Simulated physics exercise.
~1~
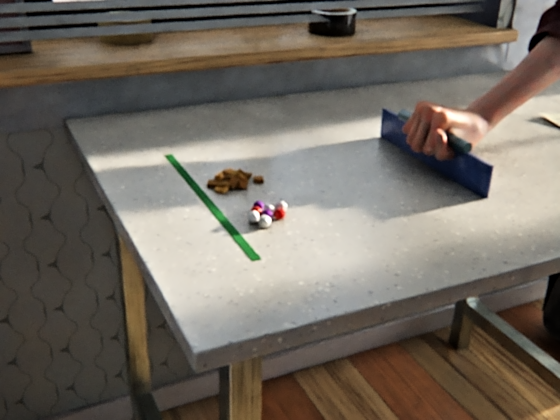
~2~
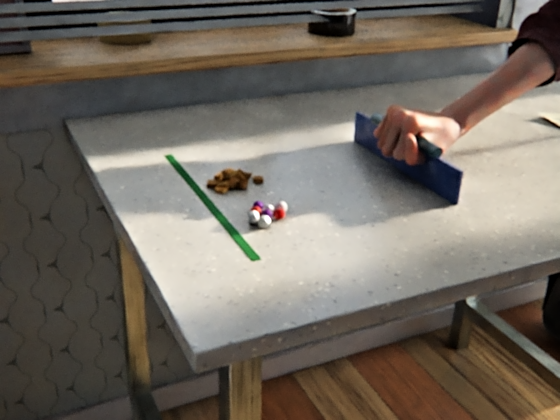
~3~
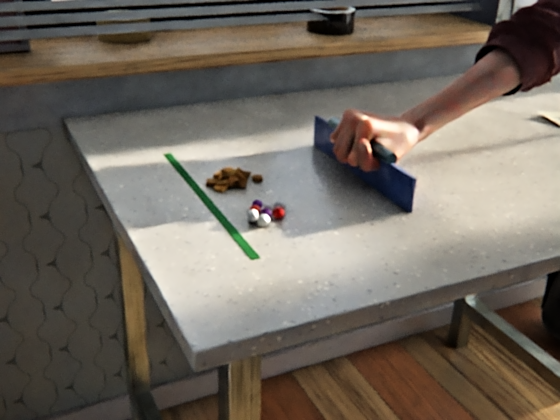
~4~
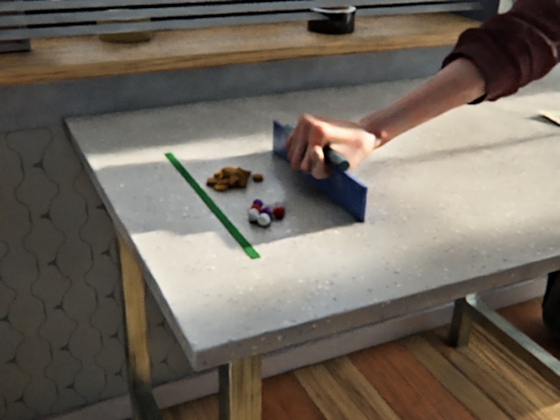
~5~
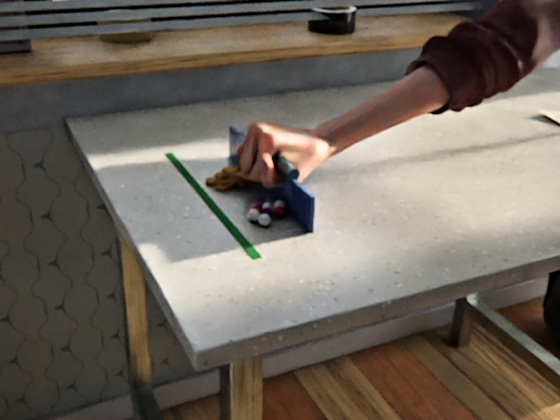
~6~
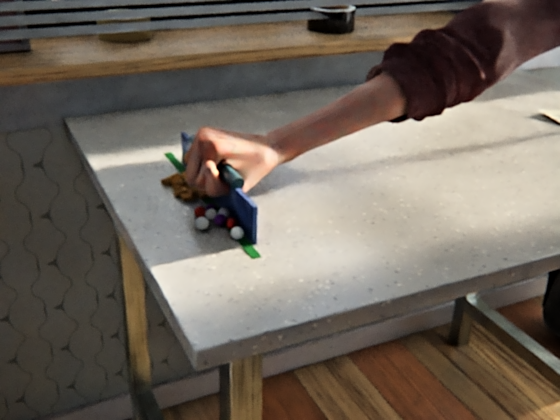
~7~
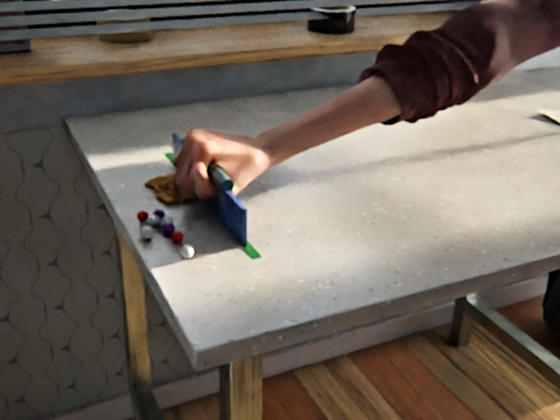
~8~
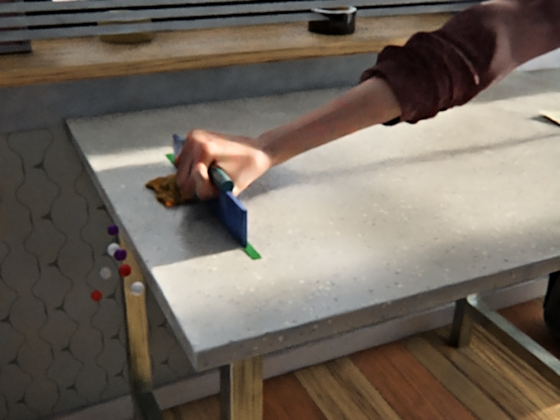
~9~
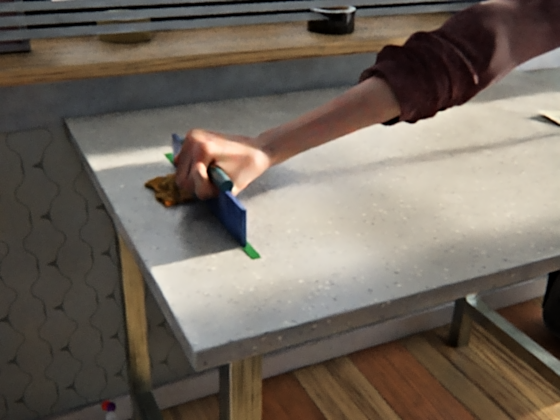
A hand in a dark red sleeve holds a blue scraper upright on a pale speckled table, seen from above one corner beside a windowsill. To the left lie a heap of brown pieces at the back and a cluster of white, red and purple balls nearer the front, with green tape beyond them. The hand slides the scraper left, reaches both heaps and pushes them across the tape, where it stops. The balls roll on, spill over the left edge and drop towards the floor. The brown pieces stay on the table beside the halted scraper.
